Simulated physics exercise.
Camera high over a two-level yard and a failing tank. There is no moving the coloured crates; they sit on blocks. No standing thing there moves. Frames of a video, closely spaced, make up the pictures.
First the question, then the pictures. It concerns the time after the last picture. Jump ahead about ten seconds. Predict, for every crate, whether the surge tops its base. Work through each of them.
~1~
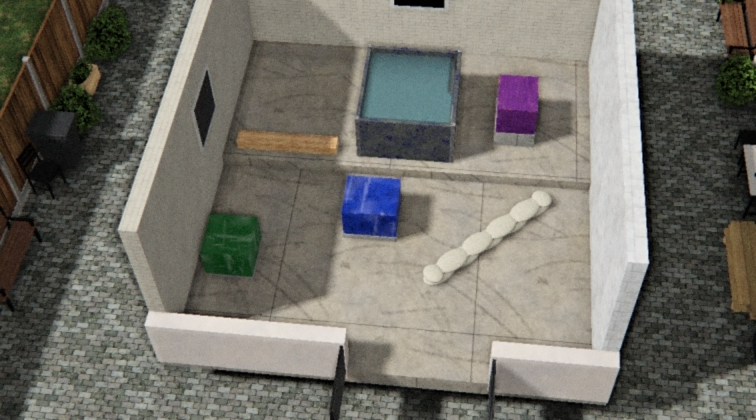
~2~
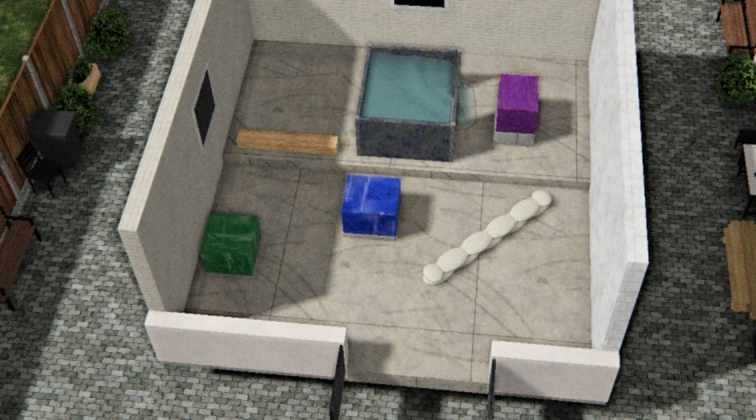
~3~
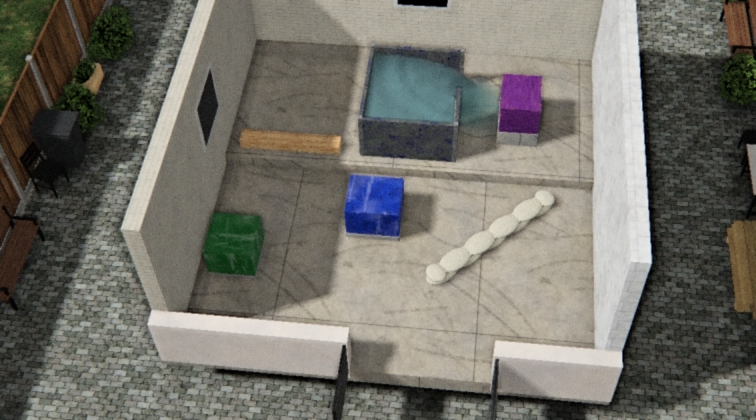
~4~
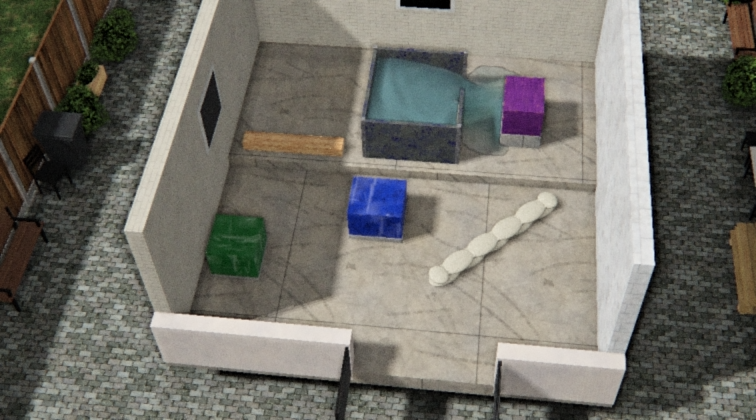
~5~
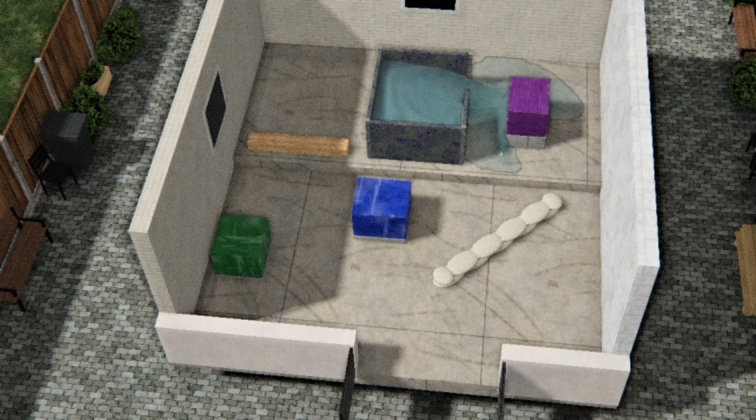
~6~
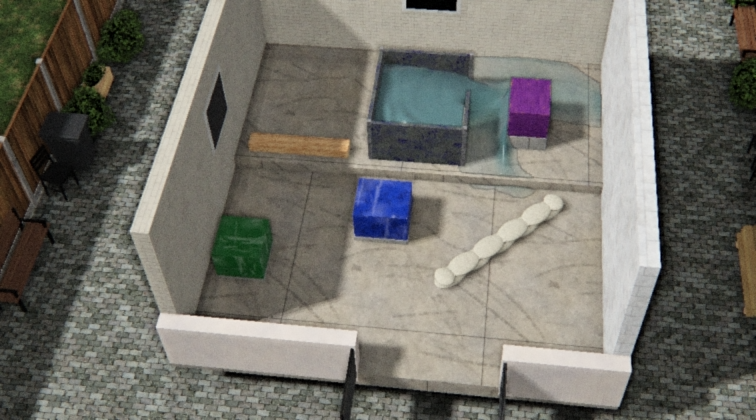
In order: Most likely the green crate gets water on it; most likely the blue crate gets water on it; most likely the purple crate gets water on it.
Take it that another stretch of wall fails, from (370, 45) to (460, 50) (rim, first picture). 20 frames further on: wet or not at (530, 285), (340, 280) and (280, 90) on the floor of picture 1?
Going through them in turn: Reached by the flood, then still unsoaked, then reached by the flood.
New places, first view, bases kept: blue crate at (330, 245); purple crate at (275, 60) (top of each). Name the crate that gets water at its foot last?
The green one.
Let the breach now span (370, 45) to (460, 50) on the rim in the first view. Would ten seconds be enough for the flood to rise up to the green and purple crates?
In short: Green crate gets drenched; purple crate stays untouched.
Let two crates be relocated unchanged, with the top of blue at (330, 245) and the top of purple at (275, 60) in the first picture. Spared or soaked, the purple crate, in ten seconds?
The purple crate is untouched.
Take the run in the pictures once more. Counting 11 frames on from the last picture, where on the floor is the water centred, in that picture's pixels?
Roughly at (486, 123).
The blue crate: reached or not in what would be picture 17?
My call for blue crate: Got wet.
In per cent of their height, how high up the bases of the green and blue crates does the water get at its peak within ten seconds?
Roughly 260 and 180 per cent respectively.
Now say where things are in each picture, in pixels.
The tank at (410, 88) is whole and still, in the first frame.
The front is at (461, 85), out from the gap at (455, 95), in the second frame.
The front is at (496, 131), out from the gap at (458, 96), in the third frame.
The front is at a hidden place, out from the gap at (461, 99), in the fourth frame.
Water pours out at (466, 99) and has run to (577, 102), in the fifth frame.
Water pours out at (467, 100) and has run to (599, 89), in the sixth frame.
A moment on, water covers 20 % of the floor; the green crate not reached, the blue crate not reached, the purple crate water round its plinth.
Next, water covers 30 % of the floor; the green crate not reached, the blue crate water round its plinth, the purple crate water round its plinth.
Then, water covers 50 % of the floor; the green crate not reached, the blue crate water round its plinth, the purple crate water round its plinth.
Later, water covers 75 % of the floor; the green crate water round its plinth, the blue crate water round its plinth, the purple crate water round its plinth.
In the end, water covers 90 % of the floor; the green crate was topped, the blue crate was topped, the purple crate was topped.
